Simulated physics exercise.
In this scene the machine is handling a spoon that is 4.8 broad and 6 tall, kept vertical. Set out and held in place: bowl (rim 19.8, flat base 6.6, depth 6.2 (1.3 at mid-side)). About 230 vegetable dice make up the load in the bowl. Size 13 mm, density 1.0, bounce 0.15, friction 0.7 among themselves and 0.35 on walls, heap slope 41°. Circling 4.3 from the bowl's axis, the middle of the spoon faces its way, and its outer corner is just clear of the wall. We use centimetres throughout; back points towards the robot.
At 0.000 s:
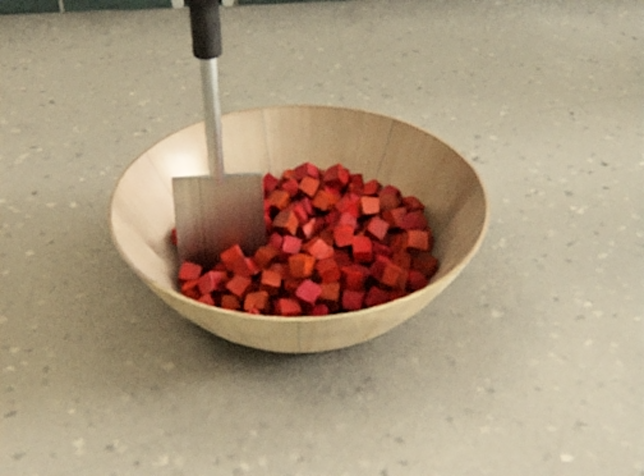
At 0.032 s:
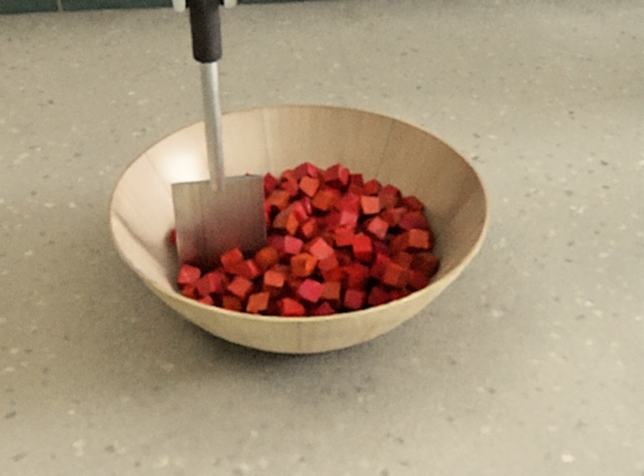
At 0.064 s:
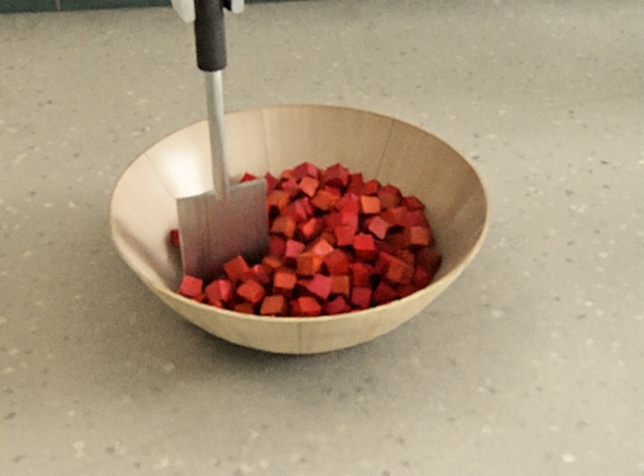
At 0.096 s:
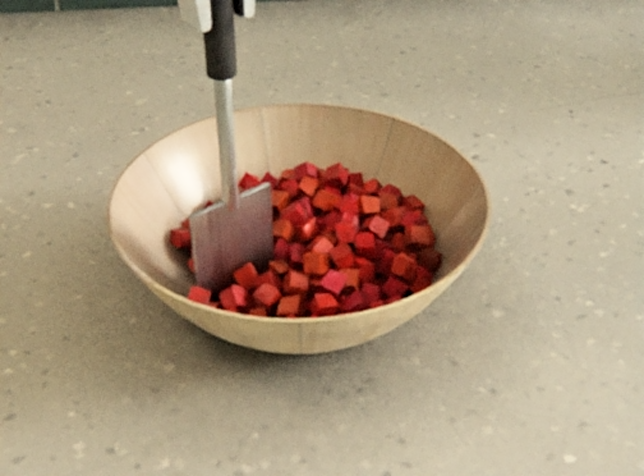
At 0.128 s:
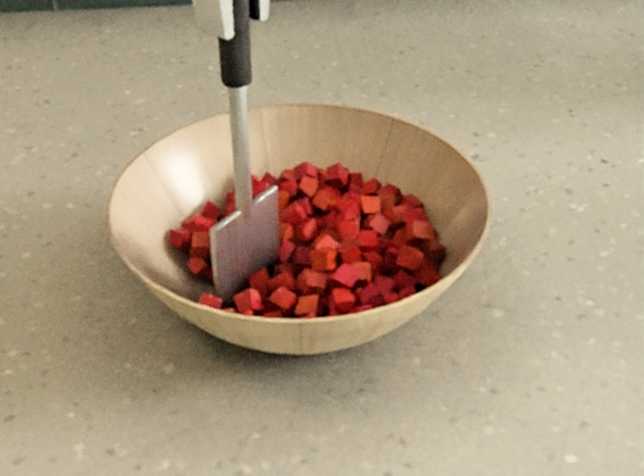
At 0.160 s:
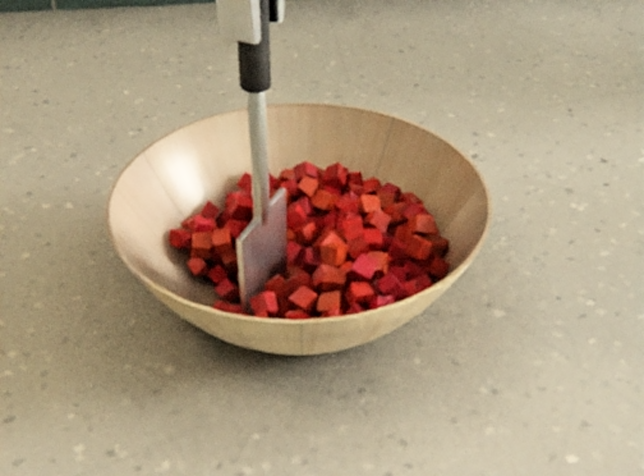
A gripper turns an upright metal spatula rightward through red cubes in a wooden bowl.
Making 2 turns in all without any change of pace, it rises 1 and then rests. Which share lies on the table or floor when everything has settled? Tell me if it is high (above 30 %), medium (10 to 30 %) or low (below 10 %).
It is medium, 10 to 30 %.
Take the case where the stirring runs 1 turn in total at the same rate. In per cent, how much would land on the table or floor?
Estimate: Near 5 %.
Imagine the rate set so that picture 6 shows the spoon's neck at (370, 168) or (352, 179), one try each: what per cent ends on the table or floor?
It comes to roughly 55 per cent and then 45 per cent.
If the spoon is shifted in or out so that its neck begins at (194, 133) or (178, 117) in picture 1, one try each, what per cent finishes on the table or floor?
Near 25 and 0 in a hundred, one try each.
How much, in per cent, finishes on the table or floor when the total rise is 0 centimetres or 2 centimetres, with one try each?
Near 25 in a hundred, then 10 in a hundred.
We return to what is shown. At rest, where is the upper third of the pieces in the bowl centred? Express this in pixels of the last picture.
Centre of top third: Approx. (201, 271).
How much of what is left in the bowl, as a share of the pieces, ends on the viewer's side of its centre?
I'd put it at roughly 60 per cent.
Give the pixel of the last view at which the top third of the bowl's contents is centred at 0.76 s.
Around pixel (176, 210).
After 0.76 s, 321° round, highest piece 8 above the table; 222 in the bowl, 11 on the table or floor, 1 in flight or on the tool.
After 1.37 s, 221° round, highest piece 8 above the table; 200 in the bowl, 32 on the table or floor, 2 in flight or on the tool.
After 1.87 s, 0° round, highest piece 7 above the table; 193 in the bowl, 41 on the table or floor.
After 2.57 s, 0° round, highest piece 7 above the table; 193 in the bowl, 41 on the table or floor.
In the end, 193 in the bowl, 41 on the table or floor. That is 18 % on the table or floor.
